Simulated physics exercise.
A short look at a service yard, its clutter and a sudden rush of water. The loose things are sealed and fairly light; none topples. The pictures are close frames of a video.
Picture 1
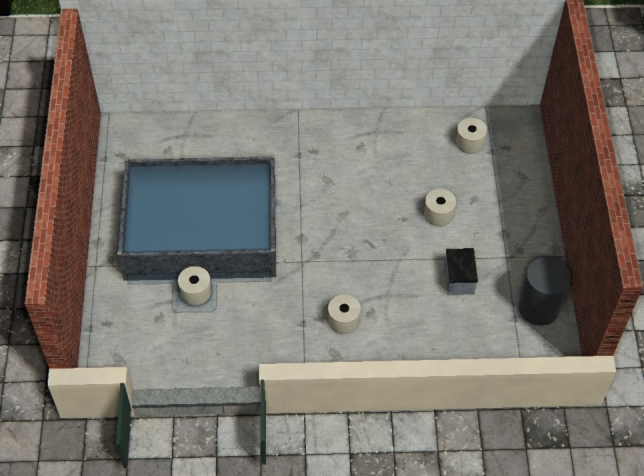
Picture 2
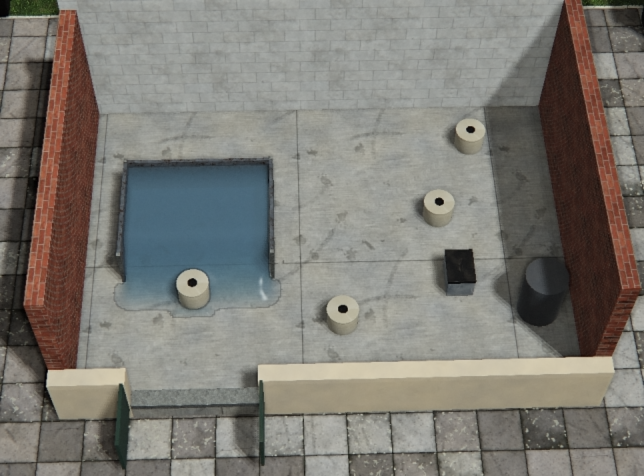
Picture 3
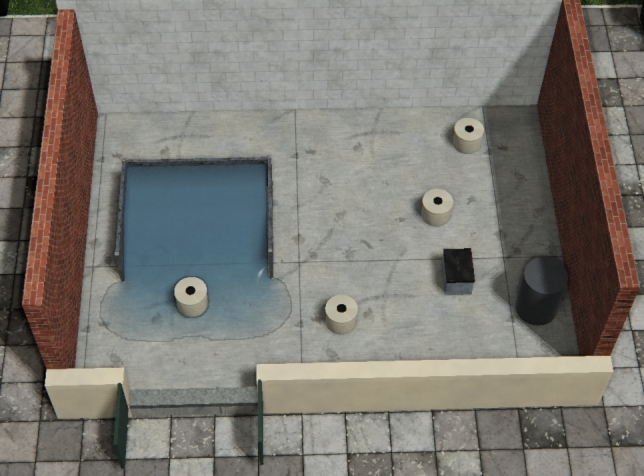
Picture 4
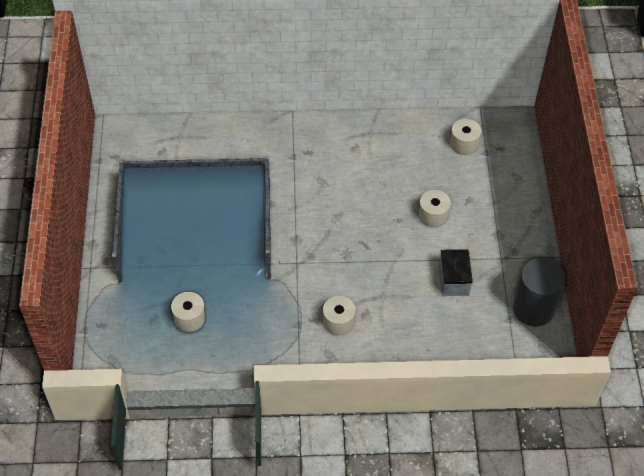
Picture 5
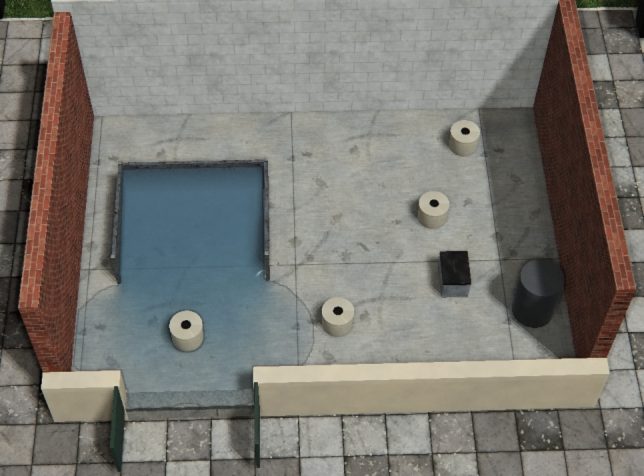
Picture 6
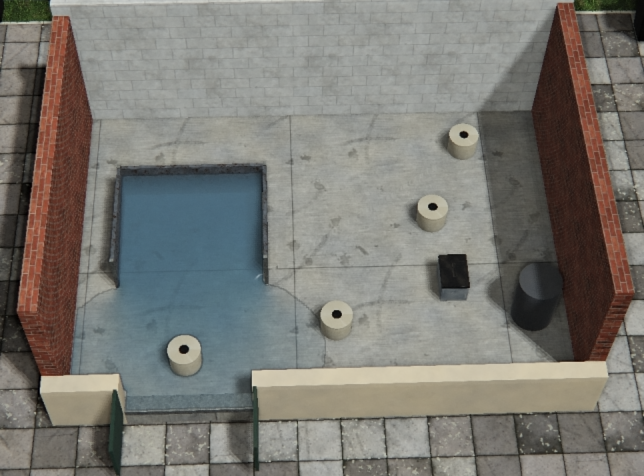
The video shows a walled yard where water pours from the front of a dark-edged pool and spreads across the paving, carrying one pale round tub slowly toward the front wall while the other objects stay in place.
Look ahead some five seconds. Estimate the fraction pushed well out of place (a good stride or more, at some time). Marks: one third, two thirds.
That comes to between one and two thirds.
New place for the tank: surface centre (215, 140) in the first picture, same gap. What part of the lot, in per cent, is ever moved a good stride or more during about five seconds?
Close to 60 %.
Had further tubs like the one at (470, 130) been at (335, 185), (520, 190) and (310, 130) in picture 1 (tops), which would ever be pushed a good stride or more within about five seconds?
As listed: Not that far, never so far, never so far.
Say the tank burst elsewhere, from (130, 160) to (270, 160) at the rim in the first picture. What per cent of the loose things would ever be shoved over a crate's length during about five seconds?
Some 60 per cent.
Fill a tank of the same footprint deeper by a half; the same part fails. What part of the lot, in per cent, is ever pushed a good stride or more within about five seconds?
Close to 60 %.
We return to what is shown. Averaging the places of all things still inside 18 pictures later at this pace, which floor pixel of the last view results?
Close to (425, 238).
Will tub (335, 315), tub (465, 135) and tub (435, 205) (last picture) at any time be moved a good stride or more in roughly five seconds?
In that order: Under that, under that, short of that.
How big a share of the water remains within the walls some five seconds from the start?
Close to 46 %.
A moment on, 1 of 5 are well off their spots; 0 afloat.
Next, 1 of 5 are well off their spots; 0 afloat.
Later, 1 of 5 are well off their spots; 0 afloat.
In the end, 2 of 5 are well off their spots, and 2 have been at some point; 0 afloat.
